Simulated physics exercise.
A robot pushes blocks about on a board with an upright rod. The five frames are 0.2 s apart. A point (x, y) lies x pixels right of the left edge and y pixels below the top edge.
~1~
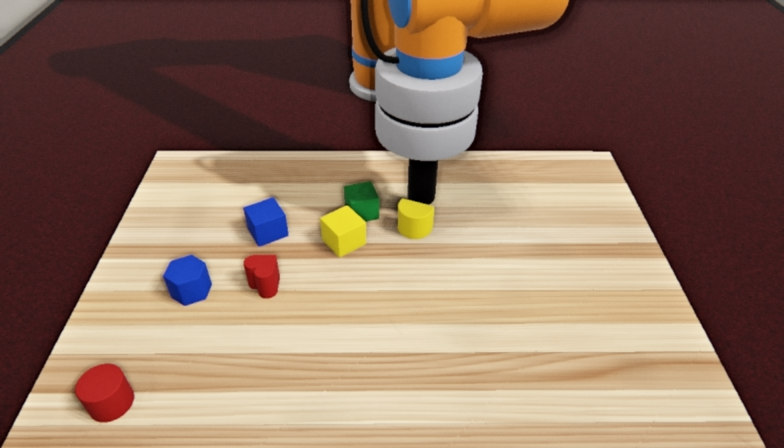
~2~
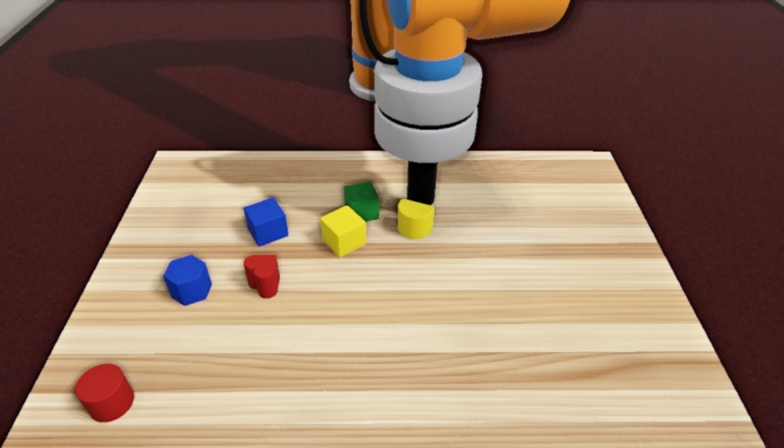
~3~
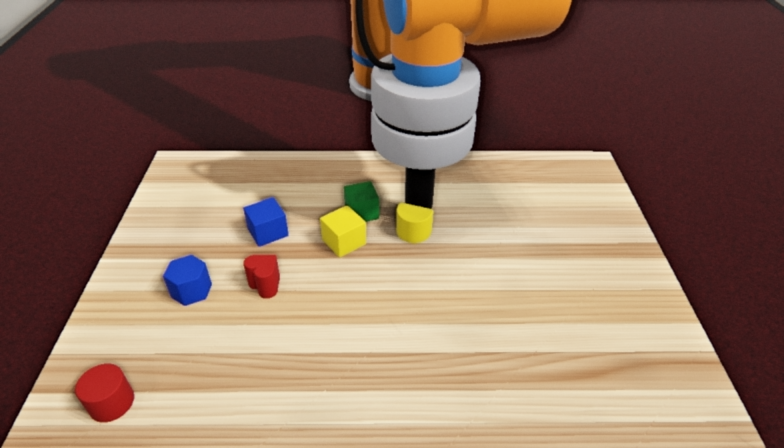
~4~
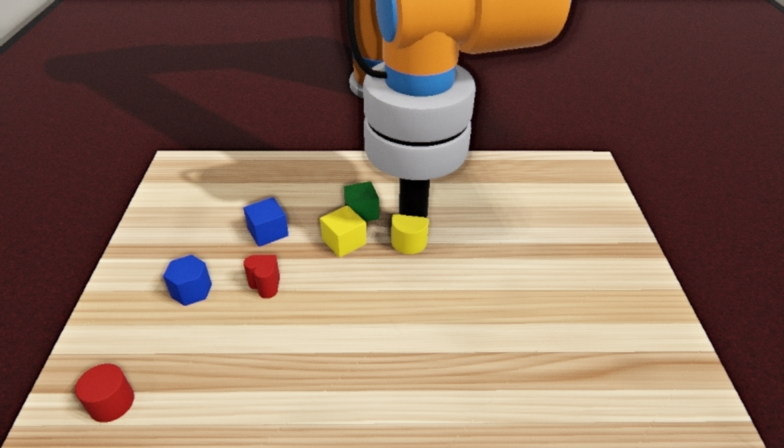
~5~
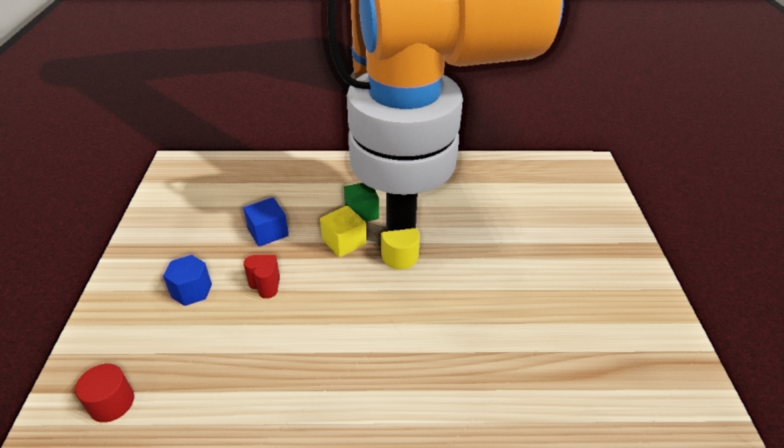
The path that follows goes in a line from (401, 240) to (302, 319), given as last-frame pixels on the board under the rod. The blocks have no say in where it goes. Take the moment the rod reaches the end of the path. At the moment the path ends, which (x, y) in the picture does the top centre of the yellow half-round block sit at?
Most likely (397, 251).
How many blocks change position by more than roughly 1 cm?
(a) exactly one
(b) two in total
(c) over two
Choice a: Exactly one.
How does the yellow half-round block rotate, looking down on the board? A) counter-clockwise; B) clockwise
A.
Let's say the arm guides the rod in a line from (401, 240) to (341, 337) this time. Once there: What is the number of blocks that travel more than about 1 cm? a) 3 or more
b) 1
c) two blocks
Correct choice: B.
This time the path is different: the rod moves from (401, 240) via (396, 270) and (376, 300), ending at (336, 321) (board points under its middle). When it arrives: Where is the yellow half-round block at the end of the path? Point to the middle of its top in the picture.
It sits at (383, 305).
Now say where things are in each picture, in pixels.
In the first picture, rod tip (421, 199); block tops, yellow square (343, 220); yellow half-round block (415, 208).
In the second picture, rod (421, 201); blocks unchanged.
In the third picture, rod (419, 207); yellow half-round block (414, 212).
In the fourth picture, rod (413, 216); yellow half-round block (410, 223).
In the fifth picture, rod (401, 229); yellow square (343, 220); yellow half-round block (402, 237).
What follows on the original path. One third of the way, rod (369, 254); yellow half-round block (397, 251), turned 35° anticlockwise.
Two thirds of the way, rod (336, 279); yellow half-round block (397, 251), turned 35° anticlockwise.
At the end, rod (300, 308); yellow square in place; yellow half-round block (397, 251), turned 35° anticlockwise.
